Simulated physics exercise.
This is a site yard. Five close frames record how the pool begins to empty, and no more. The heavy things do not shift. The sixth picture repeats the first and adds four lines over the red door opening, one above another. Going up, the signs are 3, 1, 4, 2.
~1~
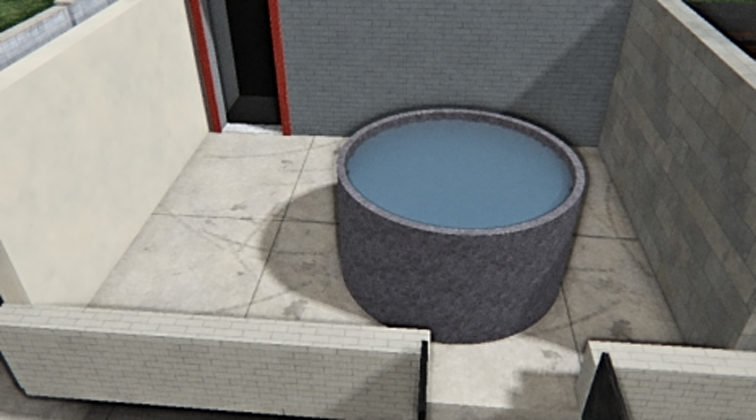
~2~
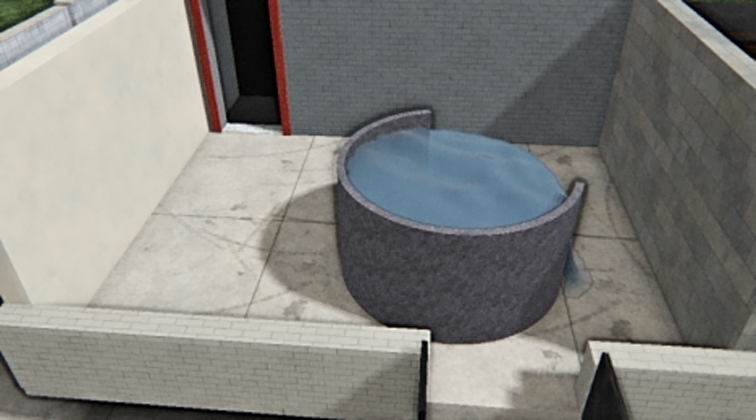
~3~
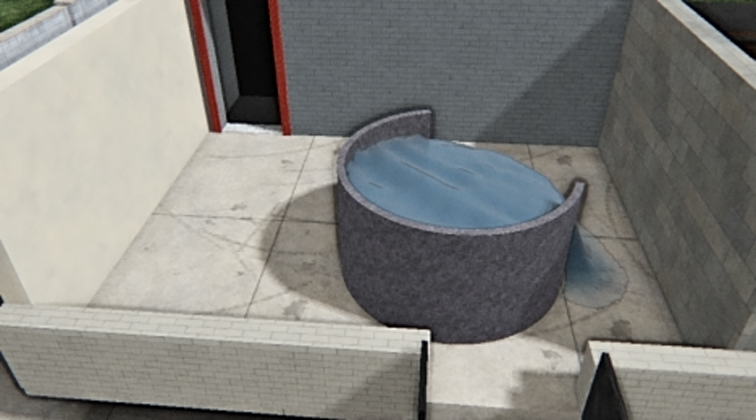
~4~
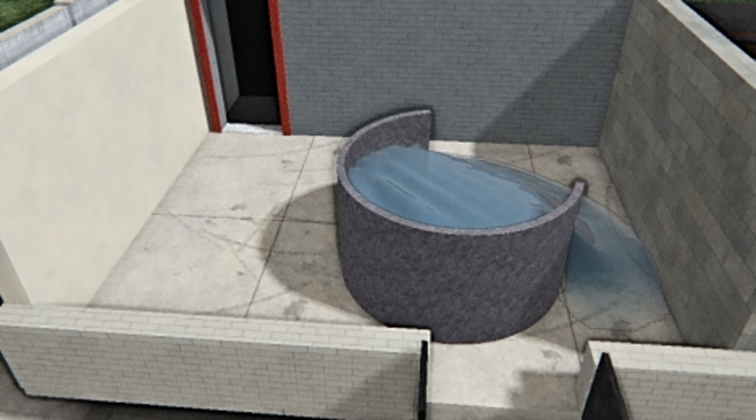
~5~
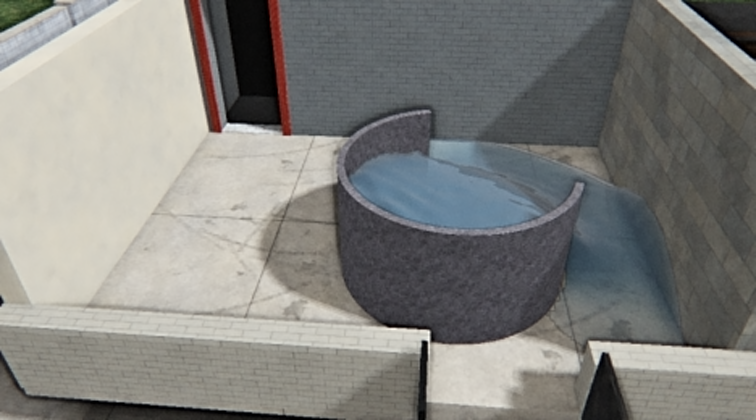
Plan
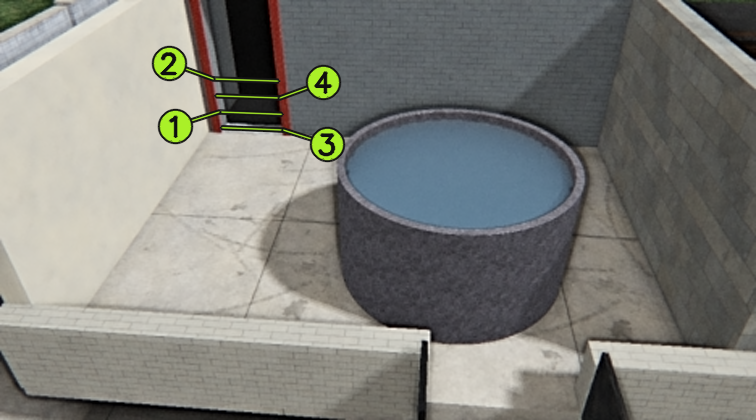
At the start, a round, dark stone pool full of still water stands in a walled yard near a red-framed doorway. The back right part of its wall disappears, and water pours out through the gap. The water spreads across the paving to the right-hand wall as the pool's level drops.
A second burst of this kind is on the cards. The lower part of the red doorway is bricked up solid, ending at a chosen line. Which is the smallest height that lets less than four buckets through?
It is 1.
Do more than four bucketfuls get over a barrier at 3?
Yes, it does.
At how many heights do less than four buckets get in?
Three of them.
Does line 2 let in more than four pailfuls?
No, not at all.
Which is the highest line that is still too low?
It is 3.
On the marked copy, 1 at (250, 113); 2 at (245, 80); 3 at (252, 128); 4 at (247, 96); from the bottom up 3, 1, 4, 2.
For line 1, a splash gets over, under a bucket.
For line 2, nothing gets over.
For line 3, some 25 bucketfuls get in.
For line 4, nothing gets over.
